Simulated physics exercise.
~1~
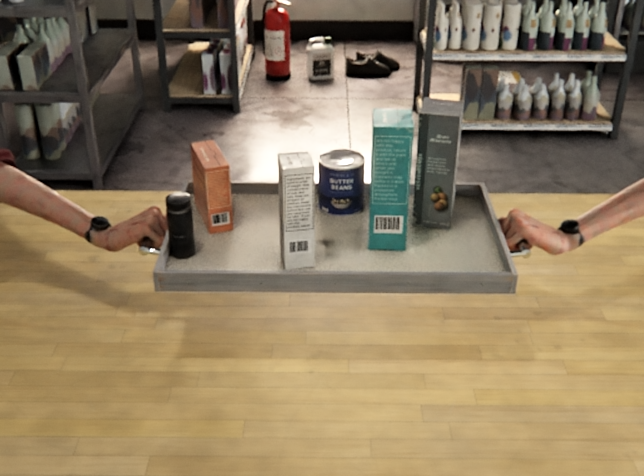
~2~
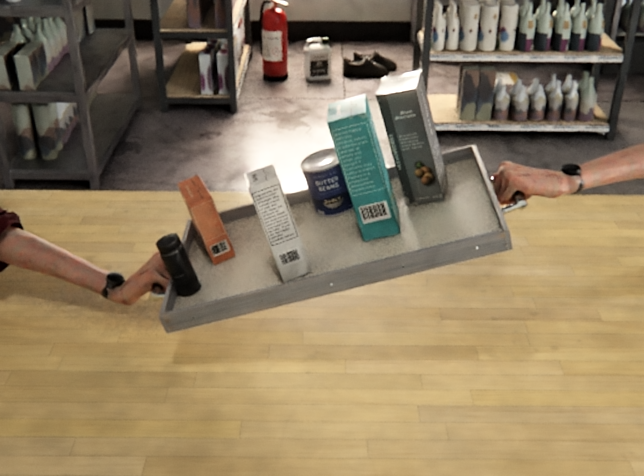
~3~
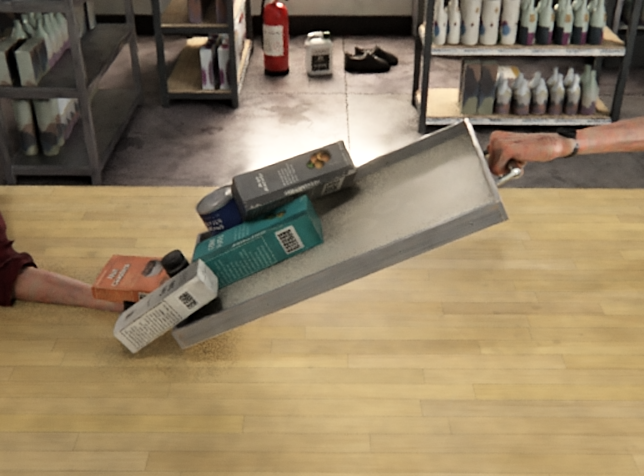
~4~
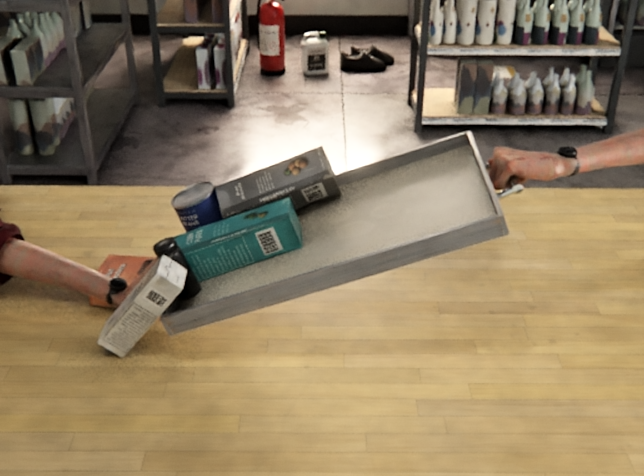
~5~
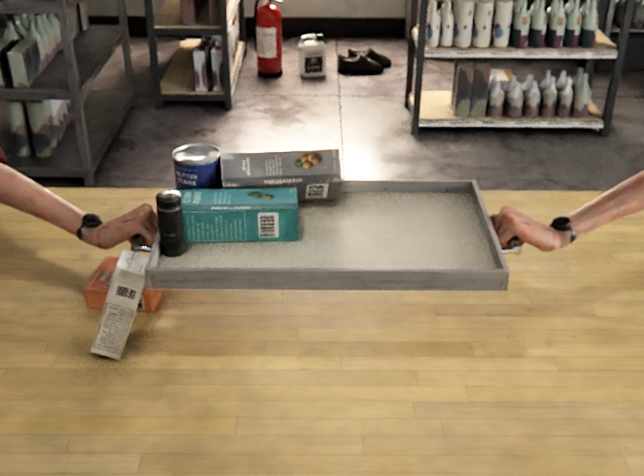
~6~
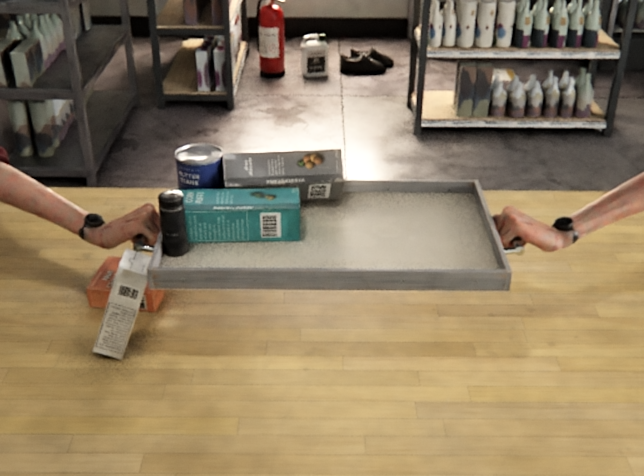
In a shop, hands tip a tray left, toppling cartons and spilling two, then level it.
